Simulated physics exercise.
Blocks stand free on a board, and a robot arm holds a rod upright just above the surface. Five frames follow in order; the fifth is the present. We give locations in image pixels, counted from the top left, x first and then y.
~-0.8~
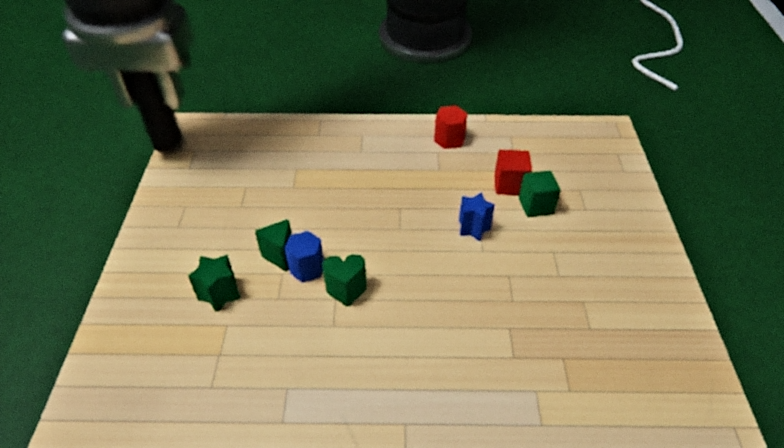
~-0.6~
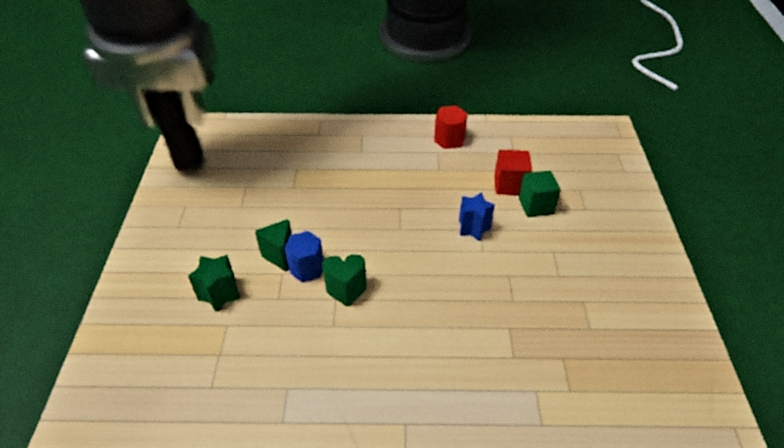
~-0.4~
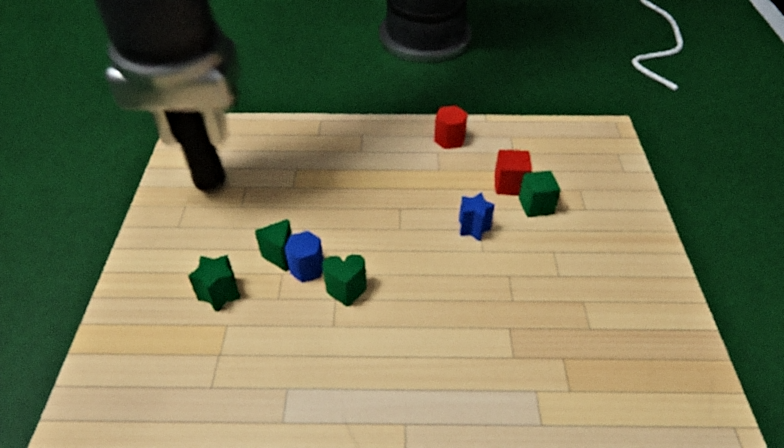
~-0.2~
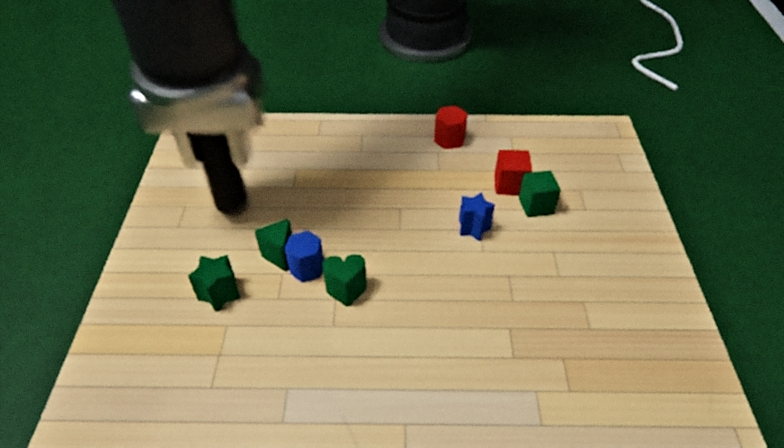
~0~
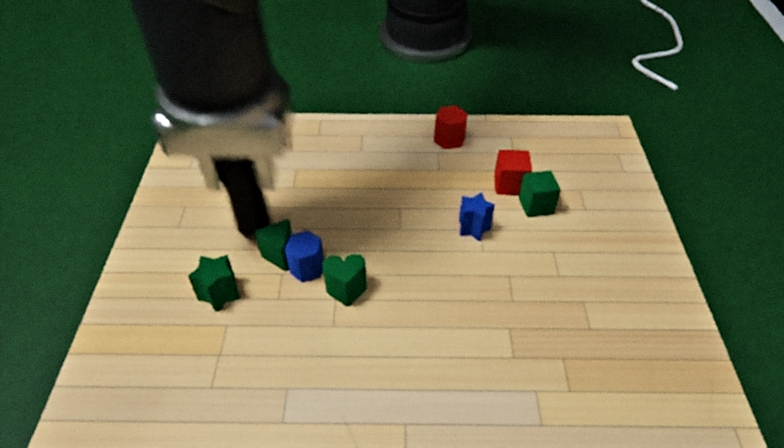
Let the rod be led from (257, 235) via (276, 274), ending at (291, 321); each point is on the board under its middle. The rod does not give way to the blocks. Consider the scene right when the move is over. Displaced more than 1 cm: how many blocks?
Two get moved.
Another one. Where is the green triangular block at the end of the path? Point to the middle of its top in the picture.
It comes to (319, 289).
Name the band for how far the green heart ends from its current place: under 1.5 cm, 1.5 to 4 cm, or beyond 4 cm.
Distance: Less than 1.5 cm.
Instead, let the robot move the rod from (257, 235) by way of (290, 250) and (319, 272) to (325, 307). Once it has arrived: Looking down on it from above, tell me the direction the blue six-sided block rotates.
From the top, the block rotates counterclockwise.
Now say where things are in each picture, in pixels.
In the first frame, rod's lower end (169, 143); green star-shaped block (211, 269); green triangular block (275, 232); blue six-sided block (303, 244); green heart (344, 266).
In the second frame, rod (189, 162); blocks still.
In the third frame, rod (210, 181); blocks still.
In the fourth frame, rod (232, 202); blocks still.
In the fifth frame, rod (254, 225); green star-shaped block (211, 269); green triangular block (275, 232); blue six-sided block (303, 244); green heart (344, 266).
What follows on the original path. One third of the way, rod (267, 251); green triangular block (287, 250), turned 20° anticlockwise; blue six-sided block (316, 248), turned 25° anticlockwise.
Two thirds of the way, rod (280, 279); green triangular block (304, 276), turned 45° anticlockwise; blue six-sided block (319, 248), turned 35° anticlockwise; green heart (348, 267).
At the end, rod (289, 312); green star-shaped block still; green triangular block (319, 289), turned 75° anticlockwise; blue six-sided block (319, 248), turned 35° anticlockwise; green heart (348, 267).
